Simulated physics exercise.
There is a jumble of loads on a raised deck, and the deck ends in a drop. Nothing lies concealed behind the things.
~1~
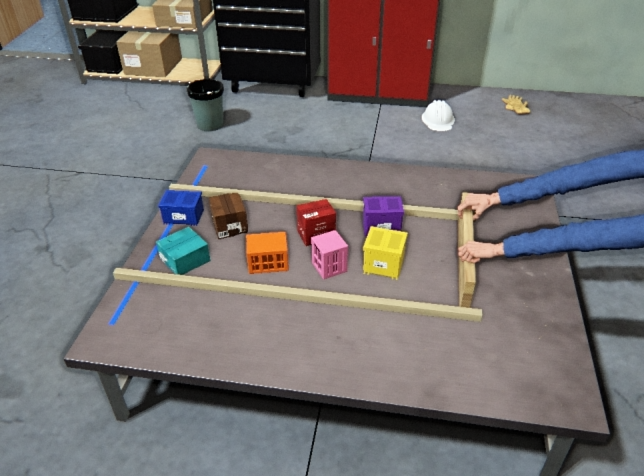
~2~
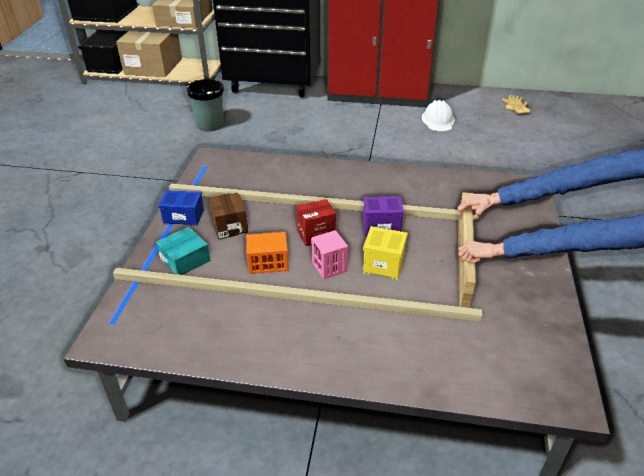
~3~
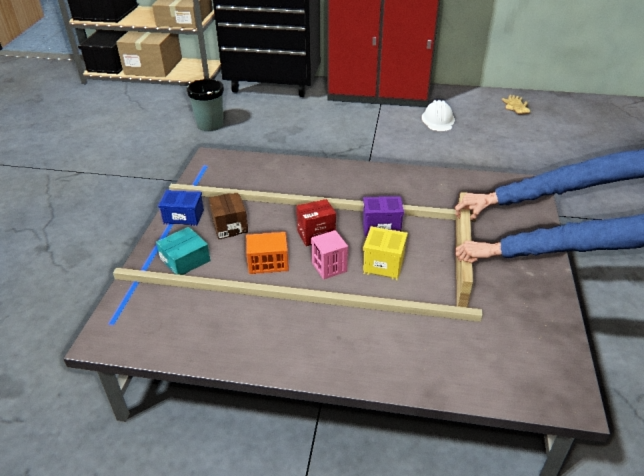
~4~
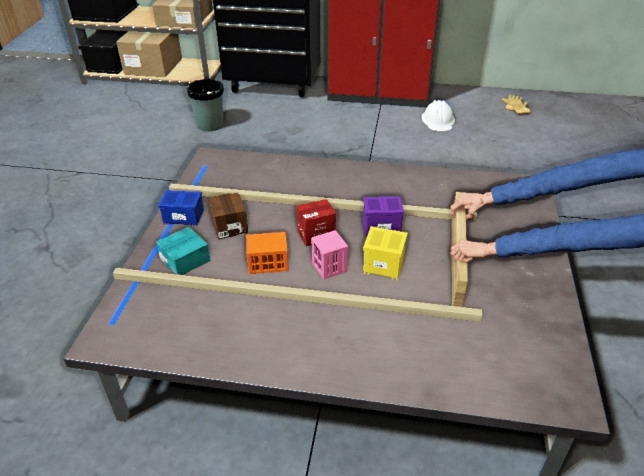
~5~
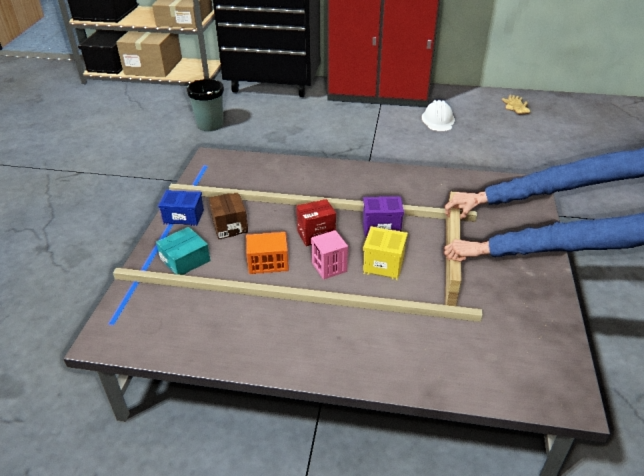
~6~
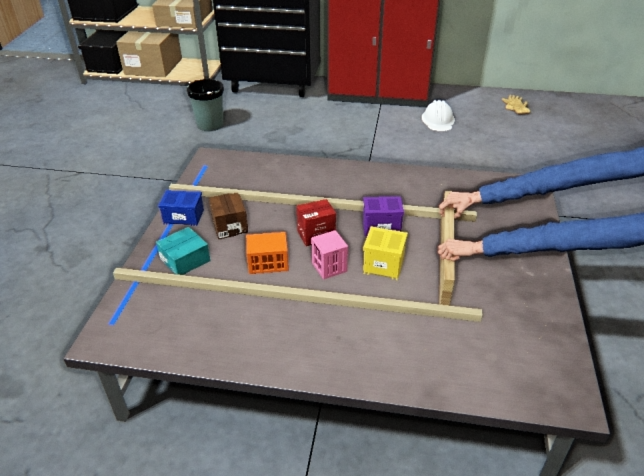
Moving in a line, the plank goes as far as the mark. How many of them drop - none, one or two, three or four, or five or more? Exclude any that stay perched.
The count of those that drop is five or more.
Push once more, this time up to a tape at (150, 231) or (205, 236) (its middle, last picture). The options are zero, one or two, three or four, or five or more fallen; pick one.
In turn: Five or over; 3 or 4.
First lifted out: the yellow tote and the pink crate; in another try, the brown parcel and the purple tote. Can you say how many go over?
The first removal gives 3, the second gives 4.
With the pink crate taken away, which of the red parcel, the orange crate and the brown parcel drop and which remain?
So the red parcel remains, the orange crate falls off, the brown parcel falls off.
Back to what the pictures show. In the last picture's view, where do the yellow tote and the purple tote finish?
You'll find the yellow tote at roughly (139, 231) and the purple tote at roughly (162, 194).
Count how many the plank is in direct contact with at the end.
2 in contact.
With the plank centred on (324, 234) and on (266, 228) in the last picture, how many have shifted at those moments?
5 at one spot and 8 at the other.
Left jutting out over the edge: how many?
The number would be 2.
Early on, none off yet; blue tote at rest near (182, 208); turquoise parcel at rest near (184, 251); brown parcel at rest near (229, 215).
Finally, the number that fall off is five or more; lost, pink crate, red parcel, orange crate, brown parcel, turquoise parcel and blue tote.
